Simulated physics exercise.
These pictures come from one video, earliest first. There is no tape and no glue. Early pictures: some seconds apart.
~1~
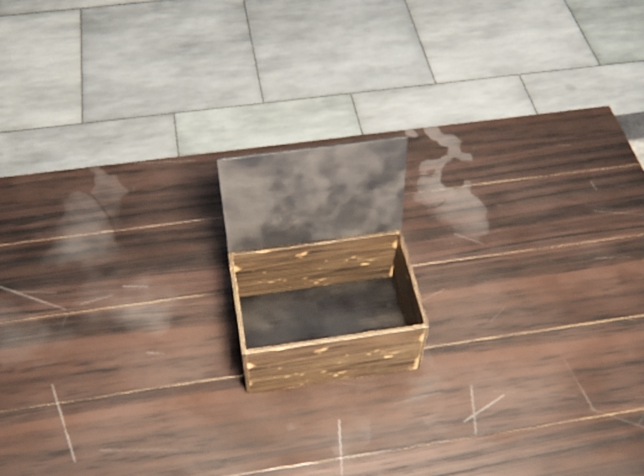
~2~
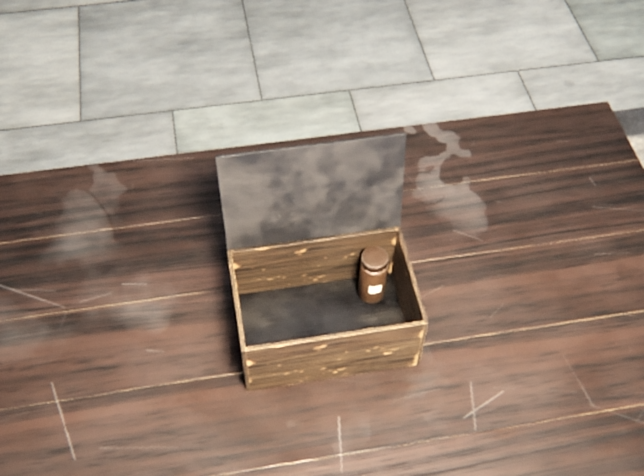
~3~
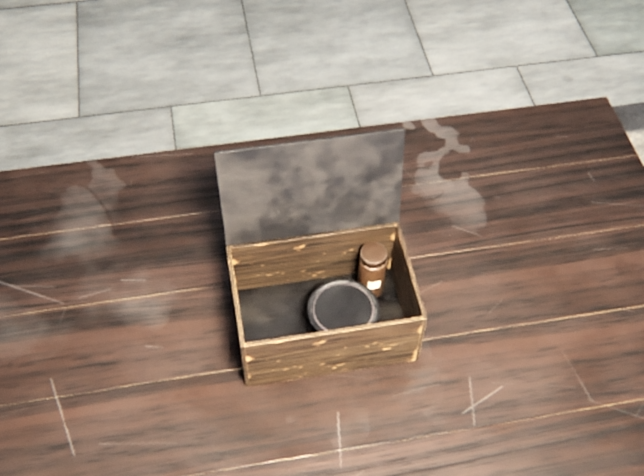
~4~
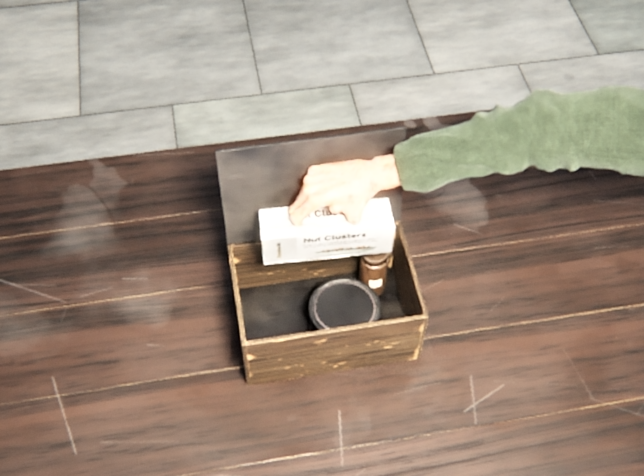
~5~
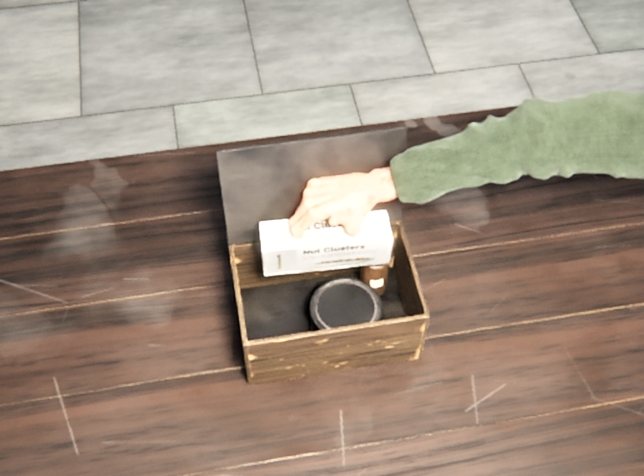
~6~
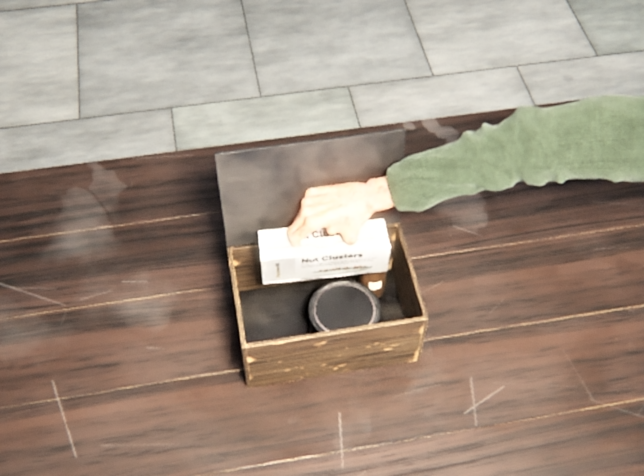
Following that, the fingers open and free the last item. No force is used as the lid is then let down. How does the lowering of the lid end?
Stands proud.
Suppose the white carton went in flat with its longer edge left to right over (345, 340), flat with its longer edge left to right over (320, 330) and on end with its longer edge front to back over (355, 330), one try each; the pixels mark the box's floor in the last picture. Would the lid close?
Case one, the lid lies closed; case two, it lies closed; case three, it is kept from closing.
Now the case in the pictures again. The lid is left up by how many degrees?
I'd say roughly 55 degrees above the rim.
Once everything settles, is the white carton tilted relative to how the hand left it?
Well, it ends up skewed.
Then, 0.40 s after the last picture, white carton tipped 32° from how it was near (299, 273).
Then, 1.30 s after the last picture, lid 79° above the rim; white carton tipped 32° from how it was near (299, 273).
Then, 1.70 s after the last picture, lid 61° above the rim; white carton tipped 31° from how it was near (301, 276).
At rest, lid 53° above the rim; moved from the start, white carton; left askew, brown shaker; black tub in place. Seen from the same camera at the end, white carton near (301, 277).
